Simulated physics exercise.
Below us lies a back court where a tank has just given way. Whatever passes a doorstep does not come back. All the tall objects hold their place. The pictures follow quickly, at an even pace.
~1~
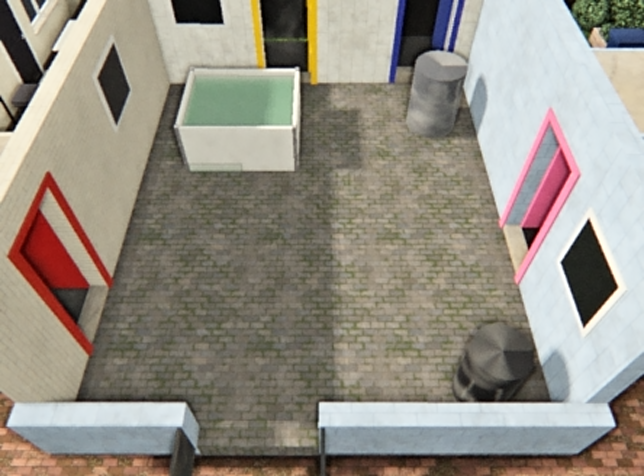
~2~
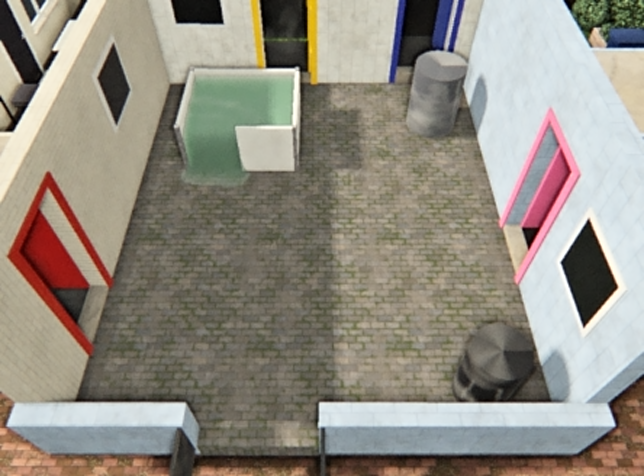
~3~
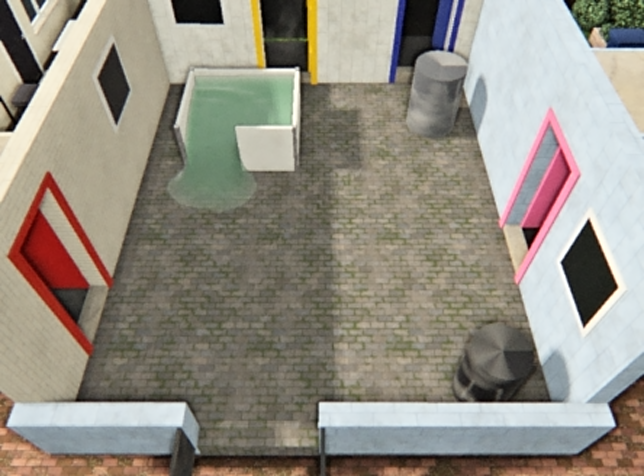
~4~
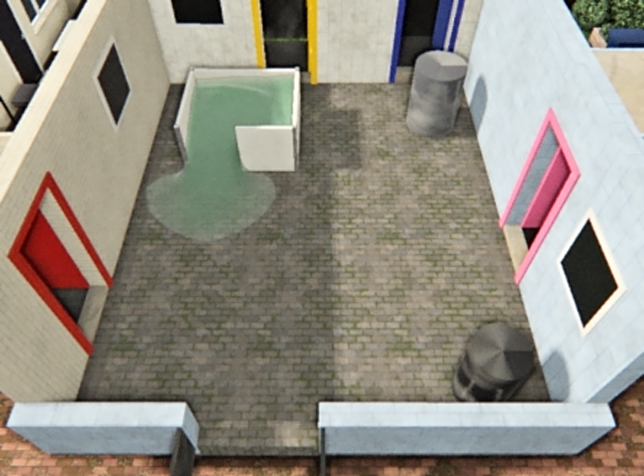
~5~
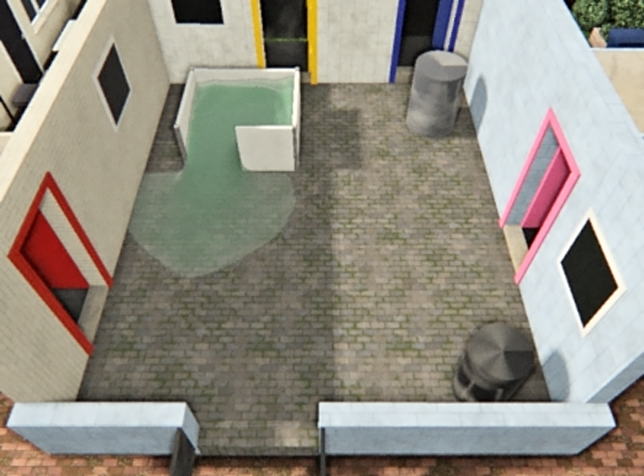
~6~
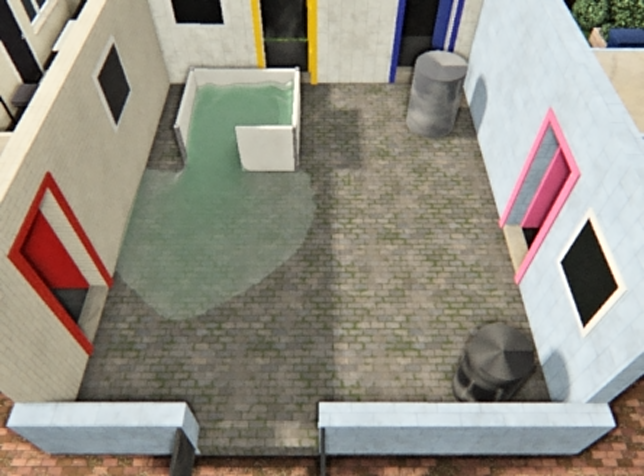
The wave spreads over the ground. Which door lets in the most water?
Most goes in at the red door.
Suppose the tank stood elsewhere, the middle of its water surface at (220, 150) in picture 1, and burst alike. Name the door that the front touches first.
It is the door marked red.
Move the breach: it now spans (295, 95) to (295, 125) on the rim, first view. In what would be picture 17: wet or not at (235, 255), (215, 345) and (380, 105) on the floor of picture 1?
One after the other: Free of water, dry, under water.
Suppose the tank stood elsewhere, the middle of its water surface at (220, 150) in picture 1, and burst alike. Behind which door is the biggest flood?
It is the red door.
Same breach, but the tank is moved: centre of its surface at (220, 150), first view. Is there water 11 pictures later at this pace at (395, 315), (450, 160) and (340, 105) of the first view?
In that order: Free of water, not flooded, not flooded.
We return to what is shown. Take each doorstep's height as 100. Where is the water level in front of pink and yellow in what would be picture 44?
In turn 90 and 0 per cent.
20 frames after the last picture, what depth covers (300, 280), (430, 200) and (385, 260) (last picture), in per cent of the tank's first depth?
Roughly 2, 0 and 2 per cent, in turn.
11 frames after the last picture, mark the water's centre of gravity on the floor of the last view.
Near (214, 228).
A moment on, water covers 35 % of the floor; blue door not reached, pink door not reached, red door a trickle in, yellow door not reached.
Next, water covers 40 % of the floor; blue door not reached, pink door not reached, red door a trickle in, yellow door not reached.
Then, water covers 45 % of the floor; blue door not reached, pink door not reached, red door some in, yellow door not reached.
Later, water covers 65 % of the floor; blue door not reached, pink door wet at the sill, nothing in, red door some in, yellow door not reached.
In the end, water covers 95 % of the floor; blue door wet at the sill, nothing in, pink door wet at the sill, nothing in, red door some in, yellow door wet at the sill, nothing in; the red door has let in the most.
